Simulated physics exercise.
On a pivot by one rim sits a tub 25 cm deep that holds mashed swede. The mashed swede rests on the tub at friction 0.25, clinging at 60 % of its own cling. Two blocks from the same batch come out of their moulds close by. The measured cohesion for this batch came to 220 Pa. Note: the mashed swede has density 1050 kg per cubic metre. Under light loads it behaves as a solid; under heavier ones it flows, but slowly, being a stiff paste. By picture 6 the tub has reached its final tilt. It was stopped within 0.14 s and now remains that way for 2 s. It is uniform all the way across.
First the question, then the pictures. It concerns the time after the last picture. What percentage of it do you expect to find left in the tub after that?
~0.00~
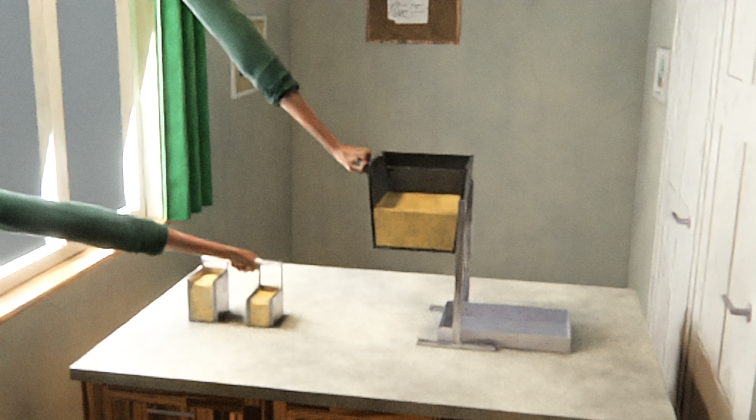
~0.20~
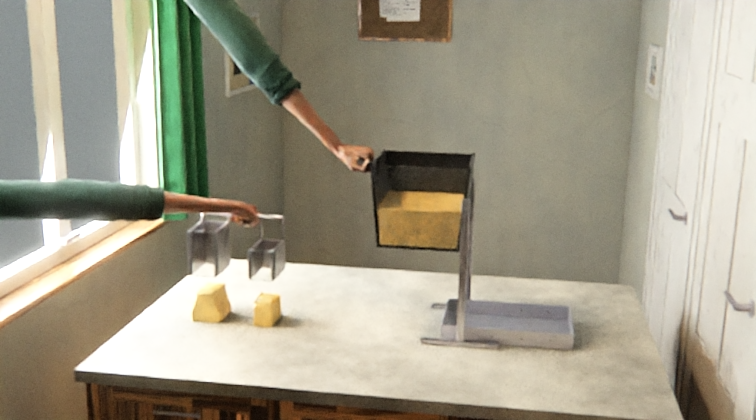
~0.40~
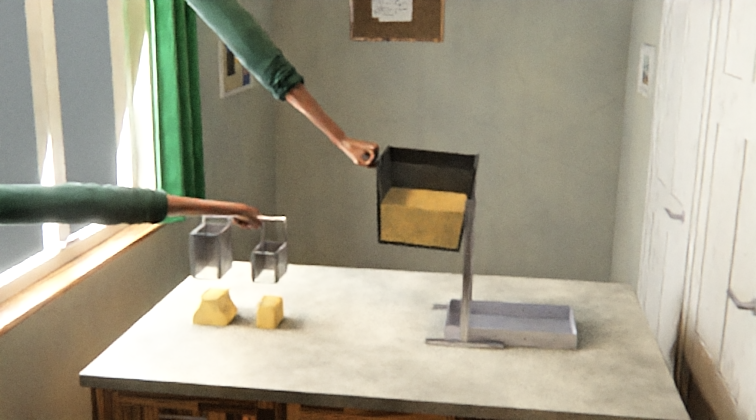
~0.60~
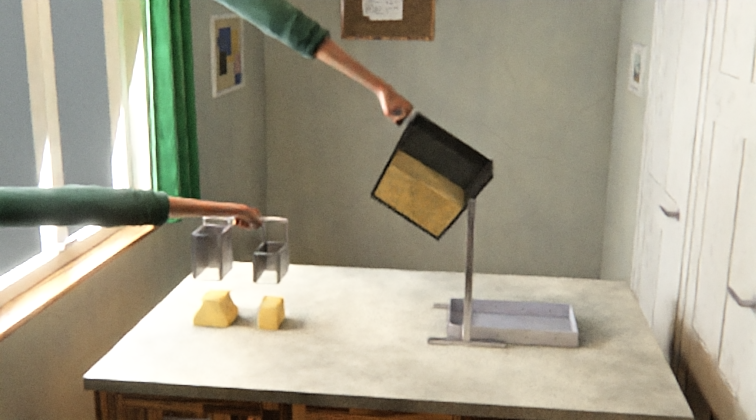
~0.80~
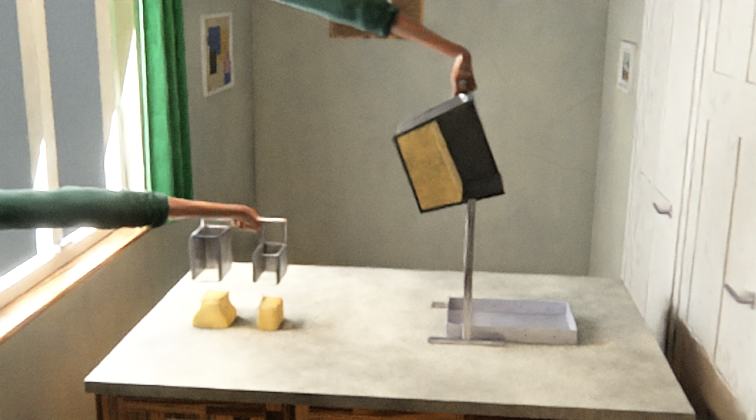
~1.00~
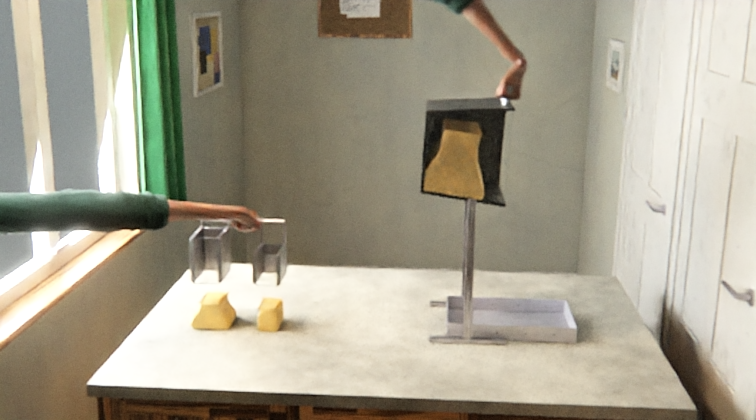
About 48 percent is left in the tub.
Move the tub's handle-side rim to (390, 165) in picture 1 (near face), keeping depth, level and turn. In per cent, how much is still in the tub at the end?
70 %.
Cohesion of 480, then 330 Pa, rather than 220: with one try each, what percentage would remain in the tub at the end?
70 %, then 60 %.
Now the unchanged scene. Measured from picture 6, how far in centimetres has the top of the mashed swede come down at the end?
Roughly 14 cm.
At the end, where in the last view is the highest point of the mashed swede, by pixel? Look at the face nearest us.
Looking at the last picture, I'd put it at about (450, 175).
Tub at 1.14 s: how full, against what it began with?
Roughly 90 per cent.
By 1.14 s, the tub is at 93 degrees and holds 91 %.
By 1.31 s, the tub is at 93 degrees and holds 56 %.
By 1.48 s, the tub is at 93 degrees and holds 50 %.
By 1.65 s, the tub is at 93 degrees and holds 50 %.
By 3.00 s, at the end, the tub is at 93 degrees and holds 48 %.
